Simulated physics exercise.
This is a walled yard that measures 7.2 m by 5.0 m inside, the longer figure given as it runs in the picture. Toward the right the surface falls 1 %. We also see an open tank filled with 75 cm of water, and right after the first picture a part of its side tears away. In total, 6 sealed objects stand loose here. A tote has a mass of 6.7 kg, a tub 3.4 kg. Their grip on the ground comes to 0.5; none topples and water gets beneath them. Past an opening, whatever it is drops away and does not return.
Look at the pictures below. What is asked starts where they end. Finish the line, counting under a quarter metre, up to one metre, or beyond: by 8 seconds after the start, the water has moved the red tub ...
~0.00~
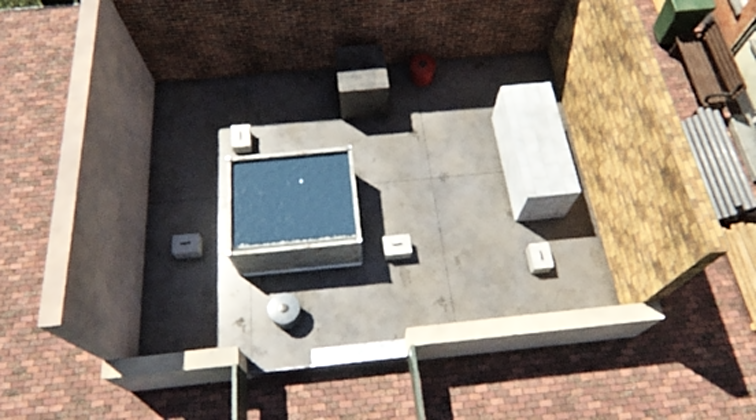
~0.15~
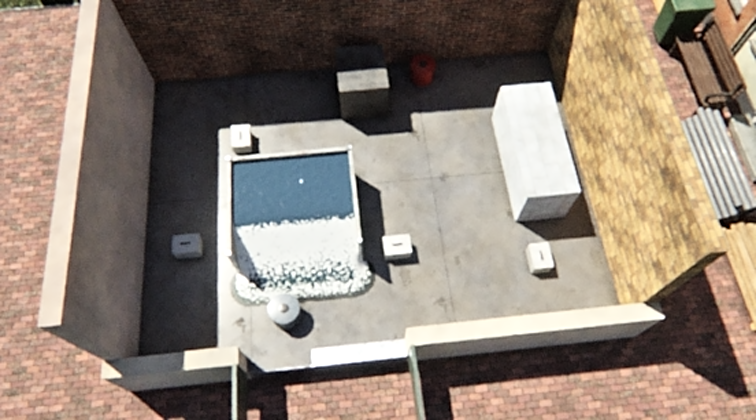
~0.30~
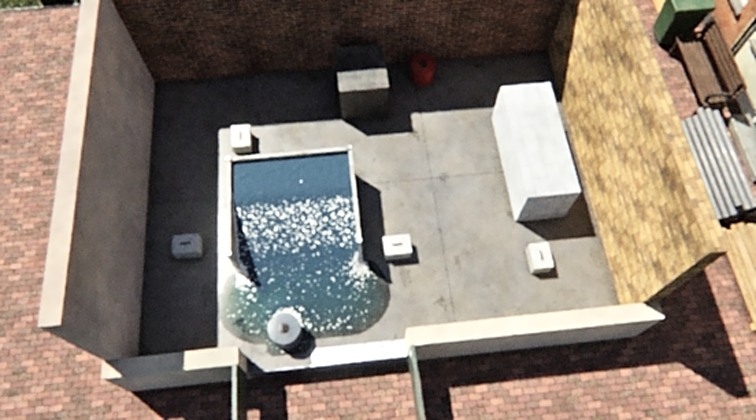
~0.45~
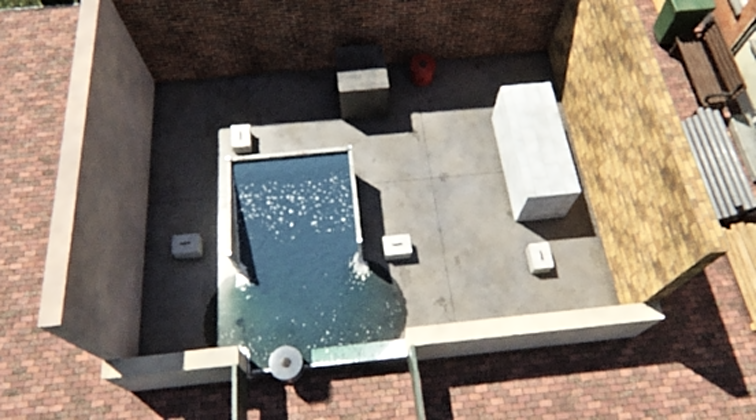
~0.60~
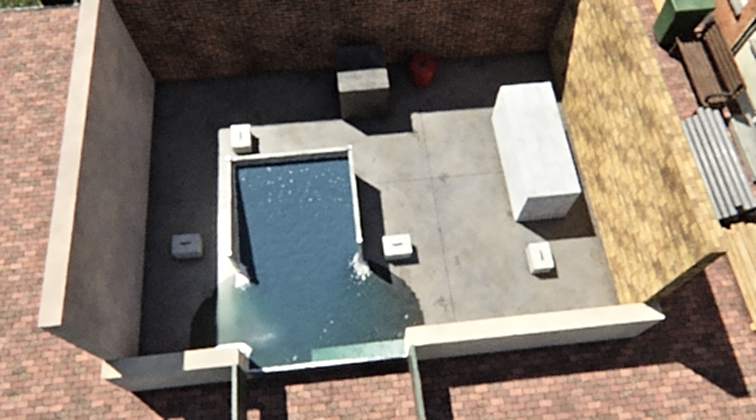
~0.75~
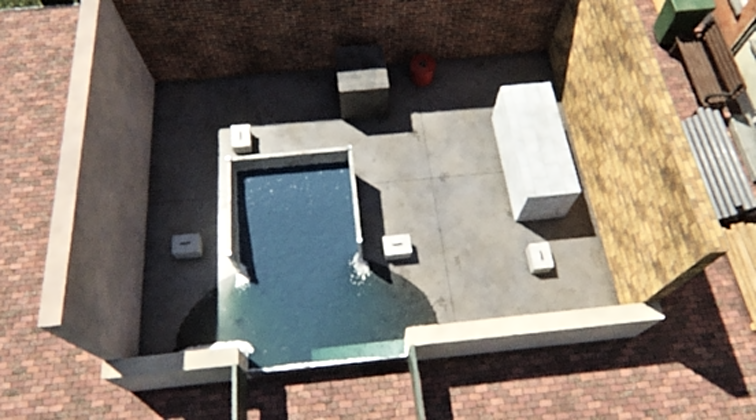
It has moved it hardly at all.
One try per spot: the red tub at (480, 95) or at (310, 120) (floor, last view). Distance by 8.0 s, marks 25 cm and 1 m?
In turn: It stays put; it barely shifts.
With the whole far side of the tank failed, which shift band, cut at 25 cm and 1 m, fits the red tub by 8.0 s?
My answer is that the red tub is flushed far out.
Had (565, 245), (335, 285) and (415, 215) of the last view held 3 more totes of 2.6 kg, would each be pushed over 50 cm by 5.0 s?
Answers, first to last: Not exceeding, exceeding, not exceeding.
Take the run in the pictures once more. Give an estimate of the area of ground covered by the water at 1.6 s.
Some 9.5 m2 of it.
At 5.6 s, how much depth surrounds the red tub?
Roughly 0 cm at that moment.
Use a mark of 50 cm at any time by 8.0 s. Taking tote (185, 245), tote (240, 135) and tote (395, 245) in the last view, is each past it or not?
Taking them in order: Exceeded, fell shy and fell shy.
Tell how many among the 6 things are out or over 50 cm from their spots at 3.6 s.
I count 2 of them.
After 1.6 s the red tub is near (423, 64), 0.0 m from its start, aground; 1 of 6 are out; 0 afloat.
After 3.6 s the red tub is near (423, 64), 0.0 m from its start, aground; 1 of 6 are out; 0 afloat.
After 5.6 s the red tub is near (423, 64), 0.0 m from its start, aground; 1 of 6 are out; 0 afloat.
After 8.0 s the red tub is near (423, 64), 0.0 m from its start, aground; 1 of 6 are out; 0 afloat.
